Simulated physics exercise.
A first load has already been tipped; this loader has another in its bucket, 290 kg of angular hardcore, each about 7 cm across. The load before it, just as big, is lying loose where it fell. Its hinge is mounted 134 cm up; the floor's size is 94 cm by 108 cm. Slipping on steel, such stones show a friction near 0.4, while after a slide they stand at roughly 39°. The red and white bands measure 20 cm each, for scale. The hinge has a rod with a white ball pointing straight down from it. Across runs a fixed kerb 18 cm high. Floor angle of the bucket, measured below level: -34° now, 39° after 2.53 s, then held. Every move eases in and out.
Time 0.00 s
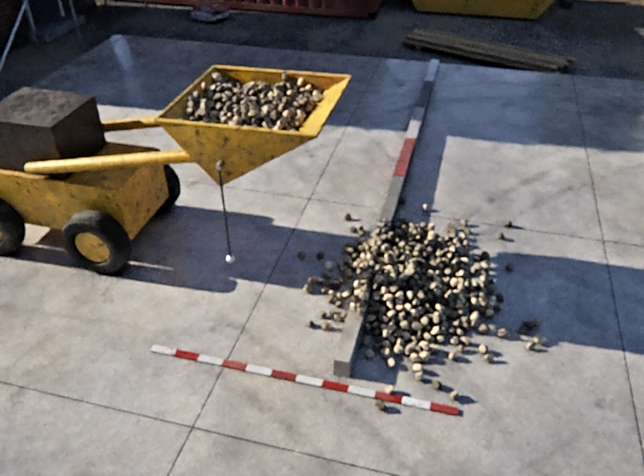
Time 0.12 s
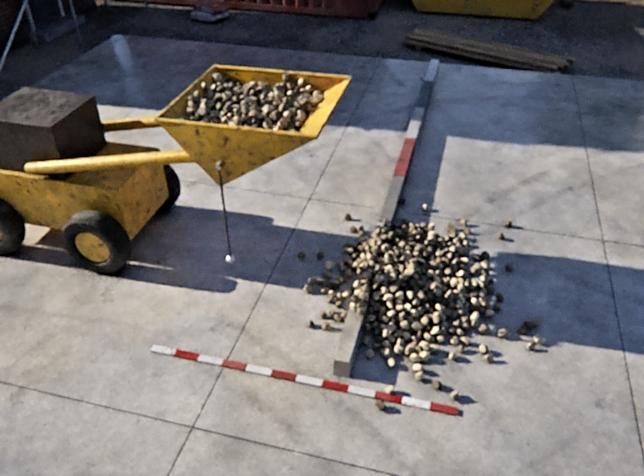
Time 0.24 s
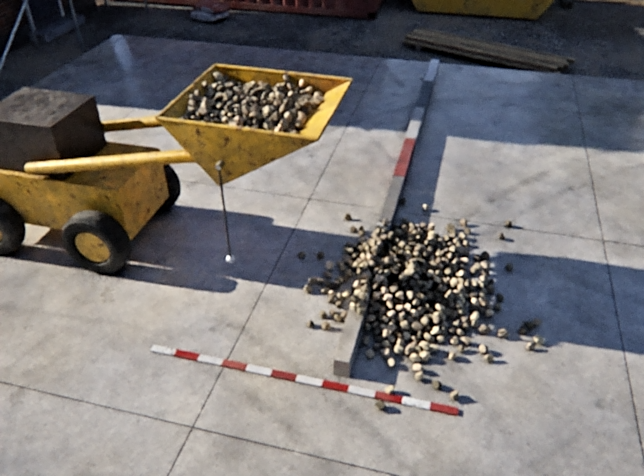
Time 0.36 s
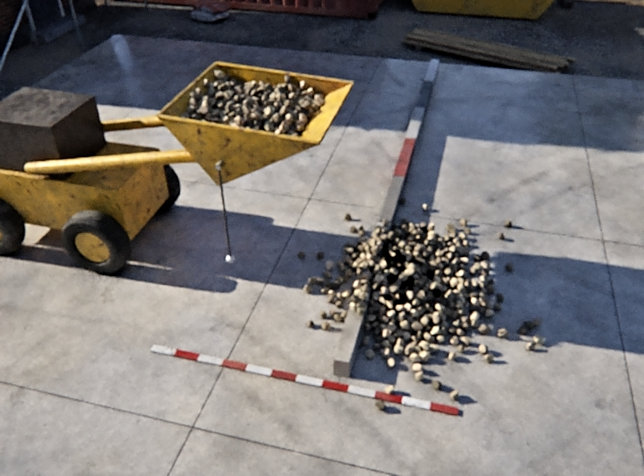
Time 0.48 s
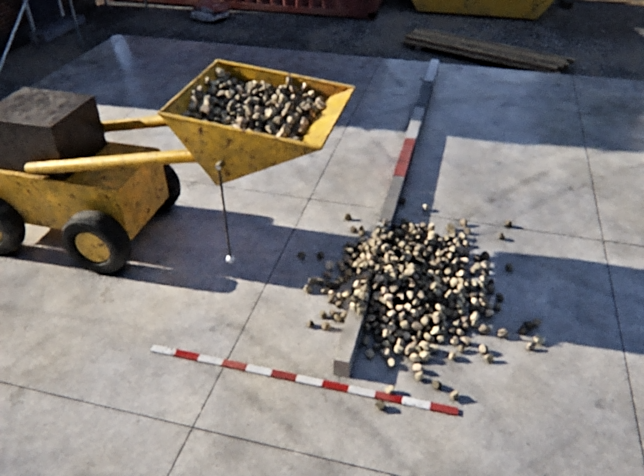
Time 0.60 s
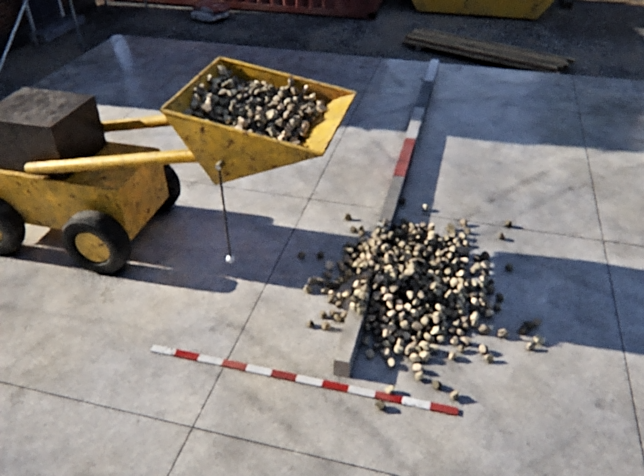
A yellow loader held a bucket full of stones beside a loose pile lying mostly across a low kerb; after a brief stillness, the bucket tilted slightly downward at its right end, its stones shifting a little.
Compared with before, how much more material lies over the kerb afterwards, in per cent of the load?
Some 7 per cent of a load more.
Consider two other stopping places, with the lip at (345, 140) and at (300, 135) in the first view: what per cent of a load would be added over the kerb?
Near 40 in a hundred, then near 0 in a hundred.
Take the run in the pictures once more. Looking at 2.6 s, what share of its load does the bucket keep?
Around 25 in a hundred.
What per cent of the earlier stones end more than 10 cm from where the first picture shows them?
Around 0 in a hundred.
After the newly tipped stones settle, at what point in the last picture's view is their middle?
Roughly pixel (344, 263) in the last view.
After 1.9 s the floor is at 28°; in per cent of one load, 100 in the bucket, 14 on this side of the kerb, 86 over the kerb; the foremost stones are at (522, 307).
After 2.6 s the floor is at 39°; in per cent of one load, 26 in the bucket, 88 on this side of the kerb, 86 over the kerb; the foremost stones are at (522, 307).
After 3.0 s the floor is at 39°; in per cent of one load, 1 in the bucket, 109 on this side of the kerb, 90 over the kerb; the foremost stones are at (522, 307).
After 5.5 s the floor is at 39°; in per cent of one load, 0 in the bucket, 107 on this side of the kerb, 93 over the kerb; the foremost stones are at (522, 307). Net gain over the kerb, 7.
